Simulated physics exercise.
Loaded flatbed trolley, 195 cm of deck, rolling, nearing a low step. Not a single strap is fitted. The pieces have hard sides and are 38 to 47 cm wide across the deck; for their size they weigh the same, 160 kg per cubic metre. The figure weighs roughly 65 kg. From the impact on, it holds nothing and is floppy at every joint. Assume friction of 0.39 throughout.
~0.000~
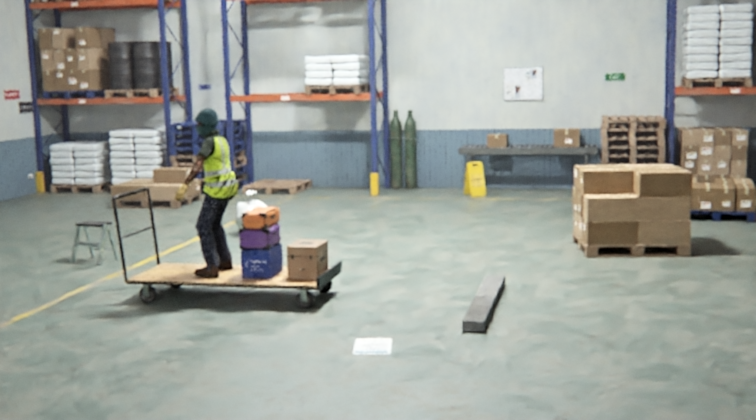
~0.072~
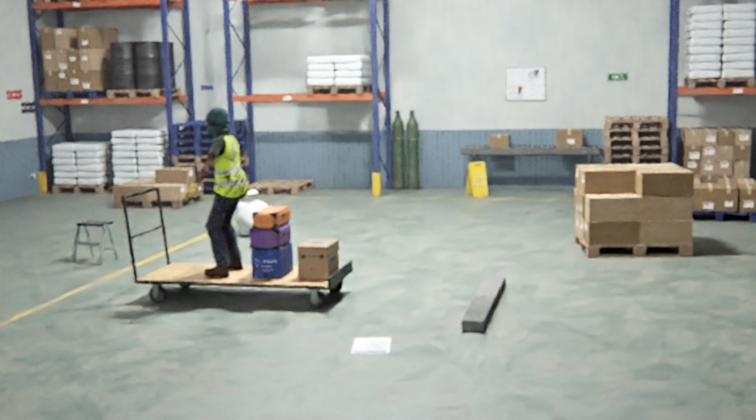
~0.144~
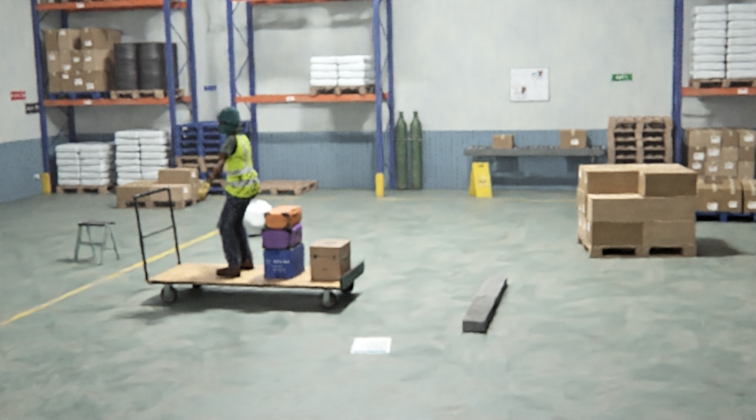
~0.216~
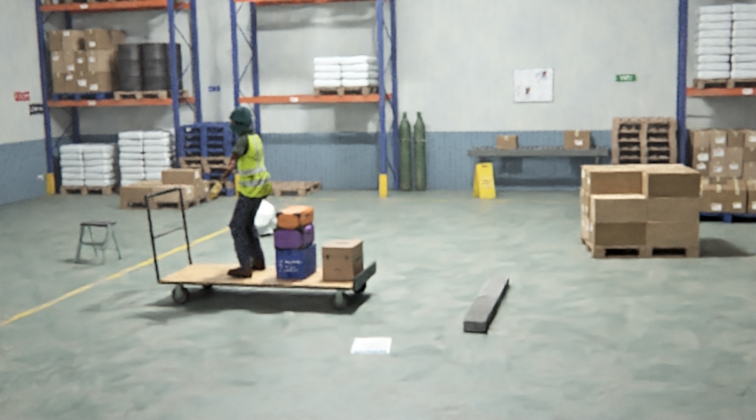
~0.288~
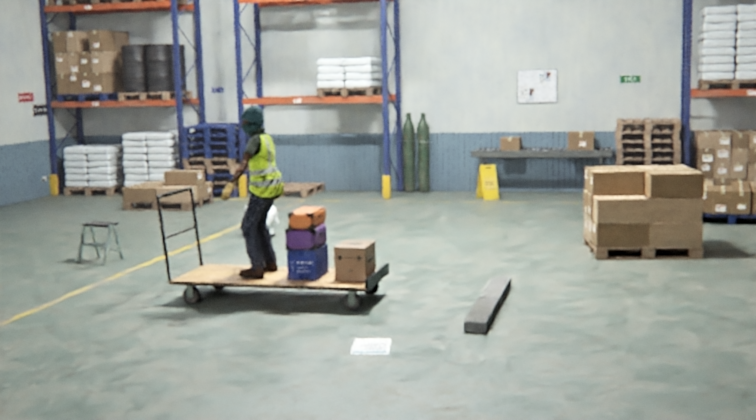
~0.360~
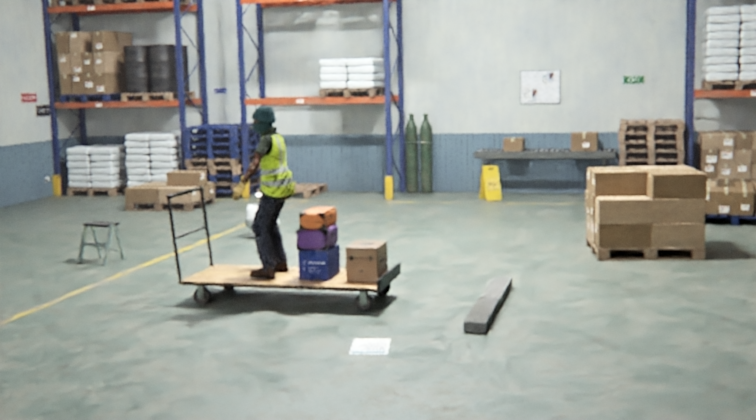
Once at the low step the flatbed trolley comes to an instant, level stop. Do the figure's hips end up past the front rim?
No.
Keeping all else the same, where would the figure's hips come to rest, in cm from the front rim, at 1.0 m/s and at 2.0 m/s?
First 120 cm behind, then 10 cm behind.
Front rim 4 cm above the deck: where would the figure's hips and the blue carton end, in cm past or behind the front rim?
The hips would stop 80 cm behind the front rim, and the blue item 50 cm behind it.
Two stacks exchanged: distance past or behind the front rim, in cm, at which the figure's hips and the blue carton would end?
Outcome - hips: 20 cm behind rim; blue: 20 cm behind rim.
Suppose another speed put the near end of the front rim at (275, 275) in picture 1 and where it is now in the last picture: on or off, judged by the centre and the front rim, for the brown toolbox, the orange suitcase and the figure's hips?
In that case brown on, orange off, hips off.
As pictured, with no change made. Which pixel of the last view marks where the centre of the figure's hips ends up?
About (460, 257).
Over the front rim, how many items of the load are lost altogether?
1.
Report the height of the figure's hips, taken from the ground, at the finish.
The hips come to rest about 35 cm above the ground.
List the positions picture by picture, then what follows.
The first frame shows hips (221, 187), purple suitcase (260, 236), rim corner (318, 286); 150 cm still to roll.
The second frame shows hips (231, 186), purple suitcase (271, 235), rim corner (329, 286); 138 cm still to roll.
The third frame shows hips (242, 186), purple suitcase (283, 236), rim corner (341, 286); 127 cm still to roll.
The fourth frame shows hips (254, 186), purple suitcase (295, 236), rim corner (354, 287); 115 cm still to roll.
The fifth frame shows hips (266, 186), purple suitcase (307, 236), rim corner (367, 288); 104 cm still to roll.
The sixth frame shows hips (277, 186), purple suitcase (318, 236), rim corner (378, 288); 93 cm still to roll. Speed about 1.6 m/s.
After 0.95 s the deck stops.
After 1.20 s the figure's hips are 68 cm behind the rim, near (416, 213) in the last picture's view.
After 1.50 s the figure's hips are 48 cm behind the rim, near (437, 215) in the last picture's view.
After 1.95 s the figure's hips are 47 cm behind the rim, near (438, 215) in the last picture's view.
When all is still (4.9 s), past the rim, orange suitcase; behind it, blue carton, purple suitcase, brown toolbox and the figure's hips.
